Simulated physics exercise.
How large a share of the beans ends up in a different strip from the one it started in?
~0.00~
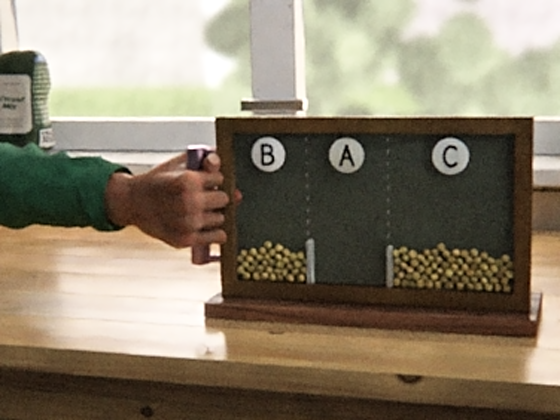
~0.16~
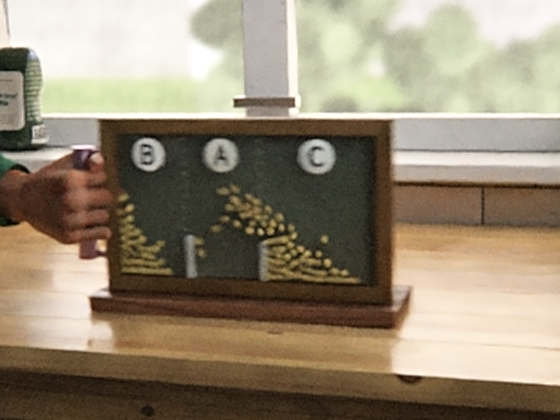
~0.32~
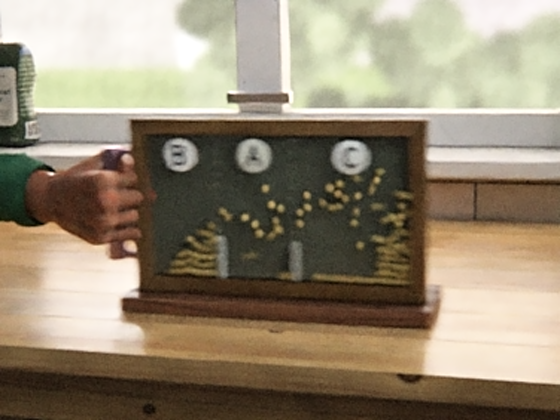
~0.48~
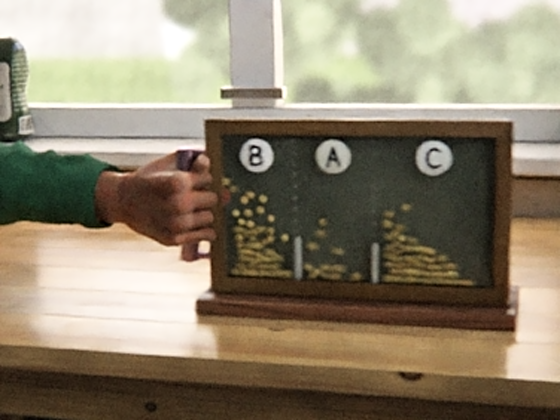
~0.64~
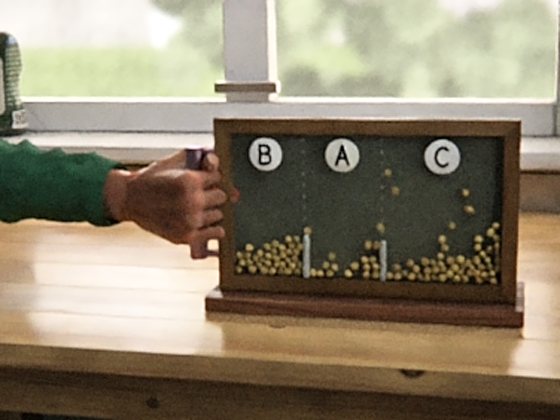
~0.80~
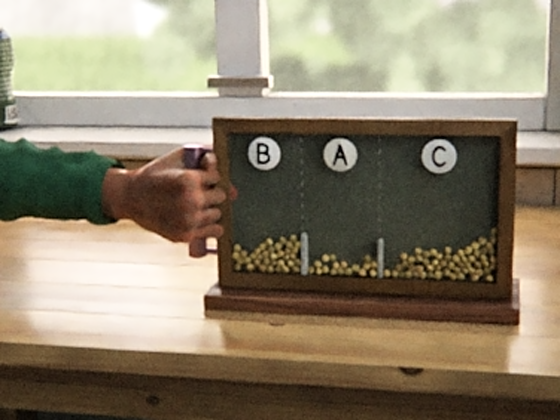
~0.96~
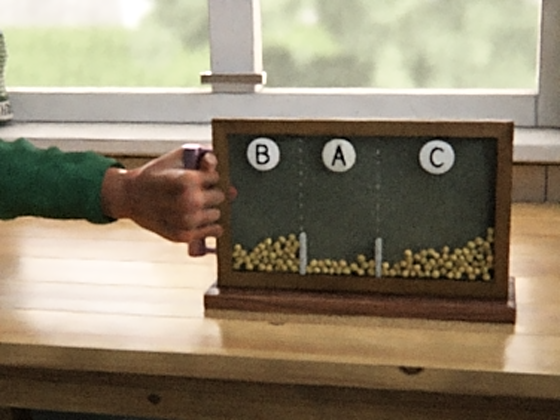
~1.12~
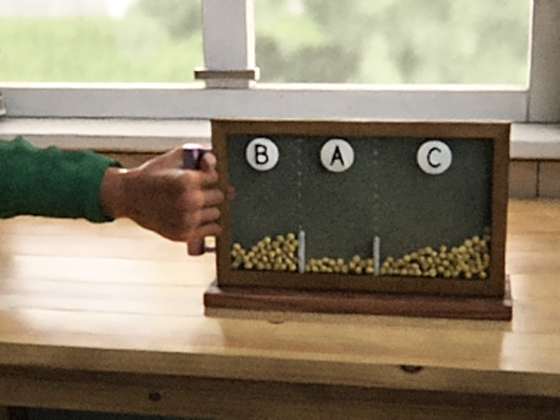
A middling share changes strip. The A strip, empty at the start, ends with a thin layer of beans, while most of the beans still lie under B and C.
